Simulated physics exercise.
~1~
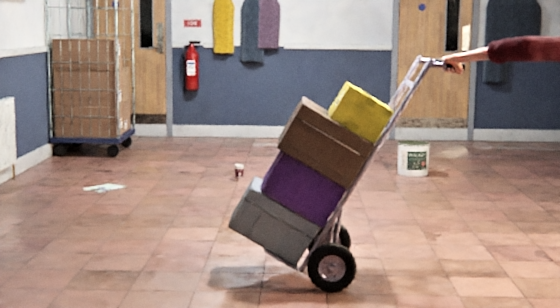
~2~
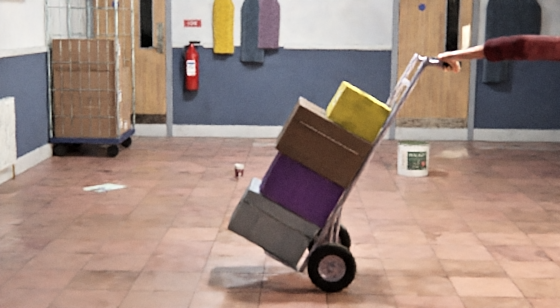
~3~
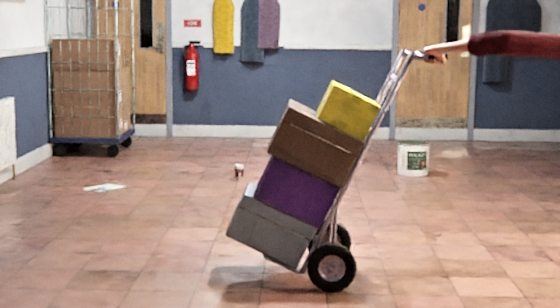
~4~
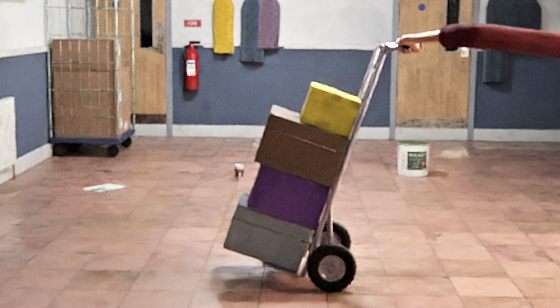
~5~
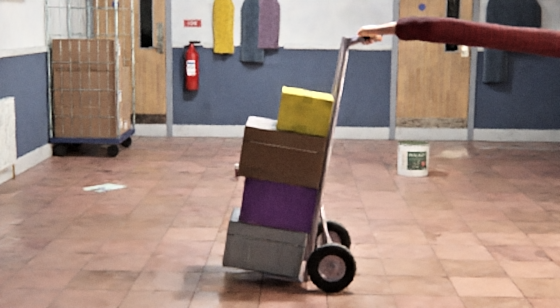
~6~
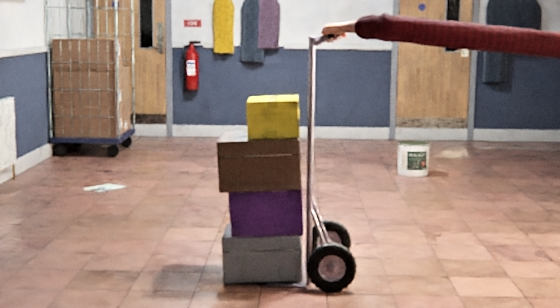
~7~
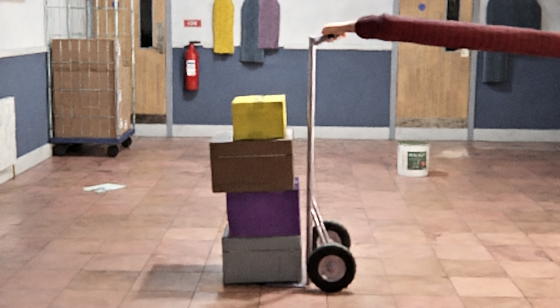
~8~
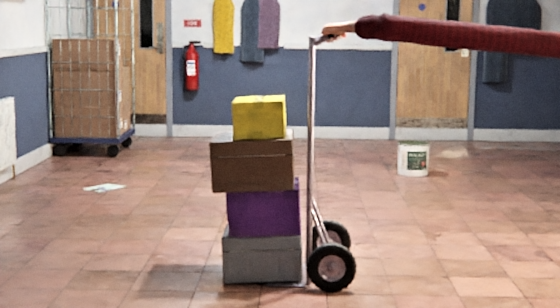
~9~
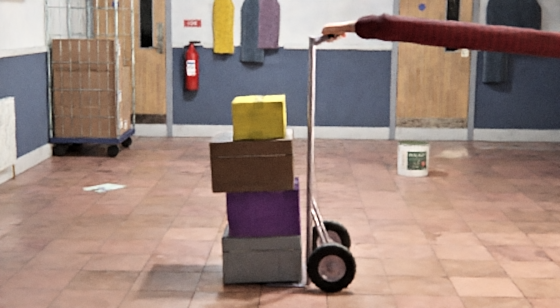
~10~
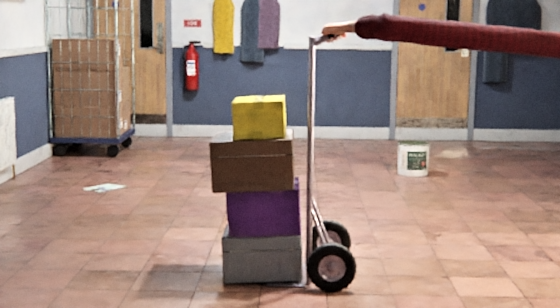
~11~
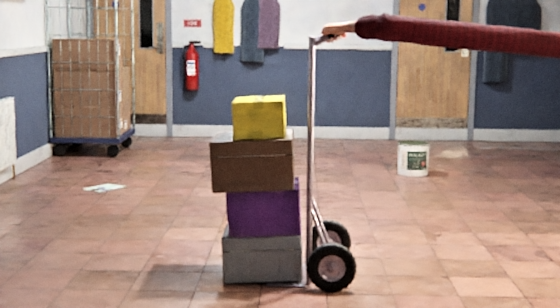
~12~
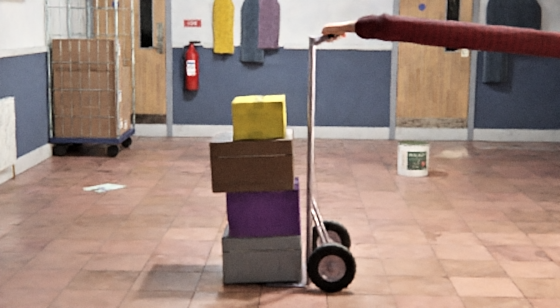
In a tiled hall with blue and white walls, seen from the side, a sack truck leans back toward the right, held by a red-sleeved arm. Unfastened on it are a grey toolbox at the bottom, then a purple box, a brown toolbox and a small yellow parcel on top. A red extinguisher hangs behind, with a loaded cage at the left. The arm swings the truck upright, faster and faster, until its plate meets the floor. The upper items slide left, away from the rails, and the stack settles, uneven but still standing.
